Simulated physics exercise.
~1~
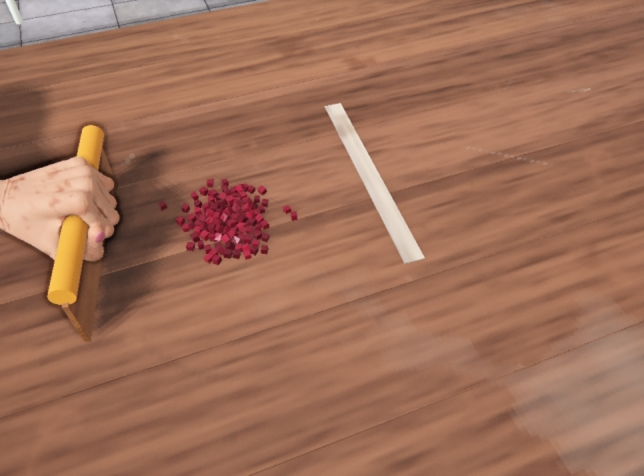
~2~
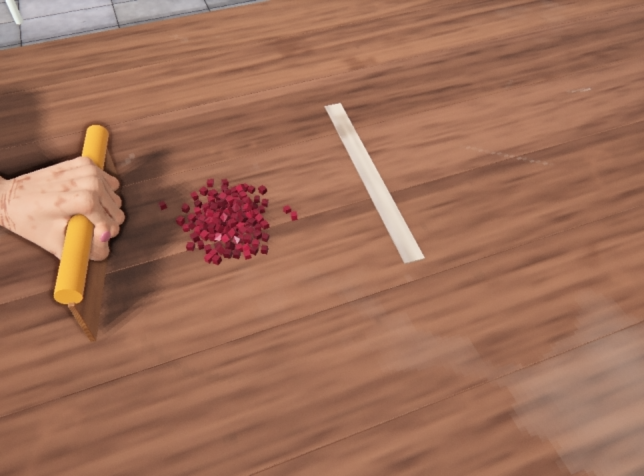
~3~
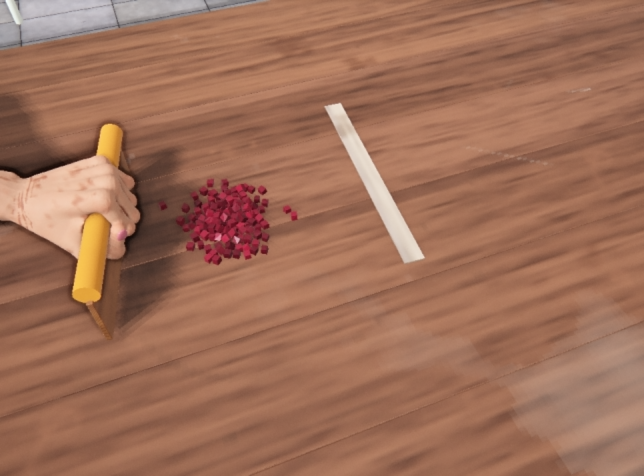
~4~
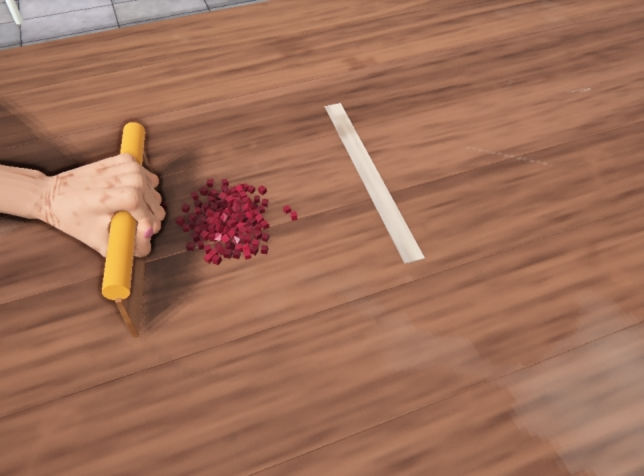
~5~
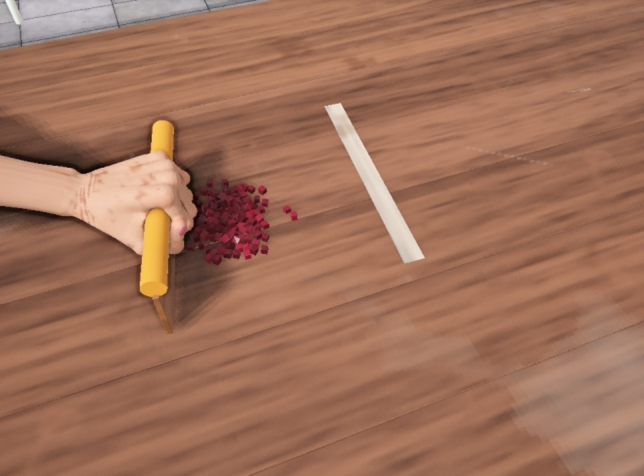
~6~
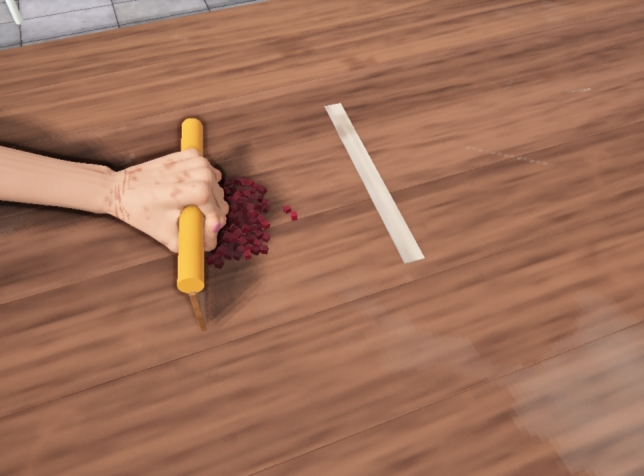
A hand slides a yellow-handled scraper rightward across a wooden surface into small dark red cubes.
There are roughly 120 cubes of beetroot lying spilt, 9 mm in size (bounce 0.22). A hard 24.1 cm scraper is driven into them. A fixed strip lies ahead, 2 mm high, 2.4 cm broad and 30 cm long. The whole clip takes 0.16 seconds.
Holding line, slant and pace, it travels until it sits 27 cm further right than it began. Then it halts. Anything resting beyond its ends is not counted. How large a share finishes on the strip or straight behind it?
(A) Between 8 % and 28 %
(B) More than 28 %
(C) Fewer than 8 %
Answer: B.
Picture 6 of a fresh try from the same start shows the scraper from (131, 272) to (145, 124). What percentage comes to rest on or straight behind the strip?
It ends up over 0.
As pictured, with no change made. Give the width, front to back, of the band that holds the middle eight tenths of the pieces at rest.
About 24 cm.
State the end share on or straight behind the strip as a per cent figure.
About 50 percent.
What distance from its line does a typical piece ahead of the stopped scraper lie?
Around 9 cm from the line.
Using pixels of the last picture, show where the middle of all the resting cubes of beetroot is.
Look at about (409, 206), that's the middle.
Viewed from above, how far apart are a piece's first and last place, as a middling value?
Level distance: Near 22 cm.
Then, 0.14 s after the last picture, scraper 26 cm from its start, spill 18 cm wide; elsewhere 100 %.
Then, 0.28 s after the last picture, scraper 28 cm from its start, spill 23 cm wide; on or straight behind the strip 55 %, elsewhere 45 %.
Then, 0.40 s after the last picture, scraper 28 cm from its start, spill 26 cm wide; on or straight behind the strip 55 %, elsewhere 45 %.
In the end, on or straight behind the strip 50 %, elsewhere 50 %.
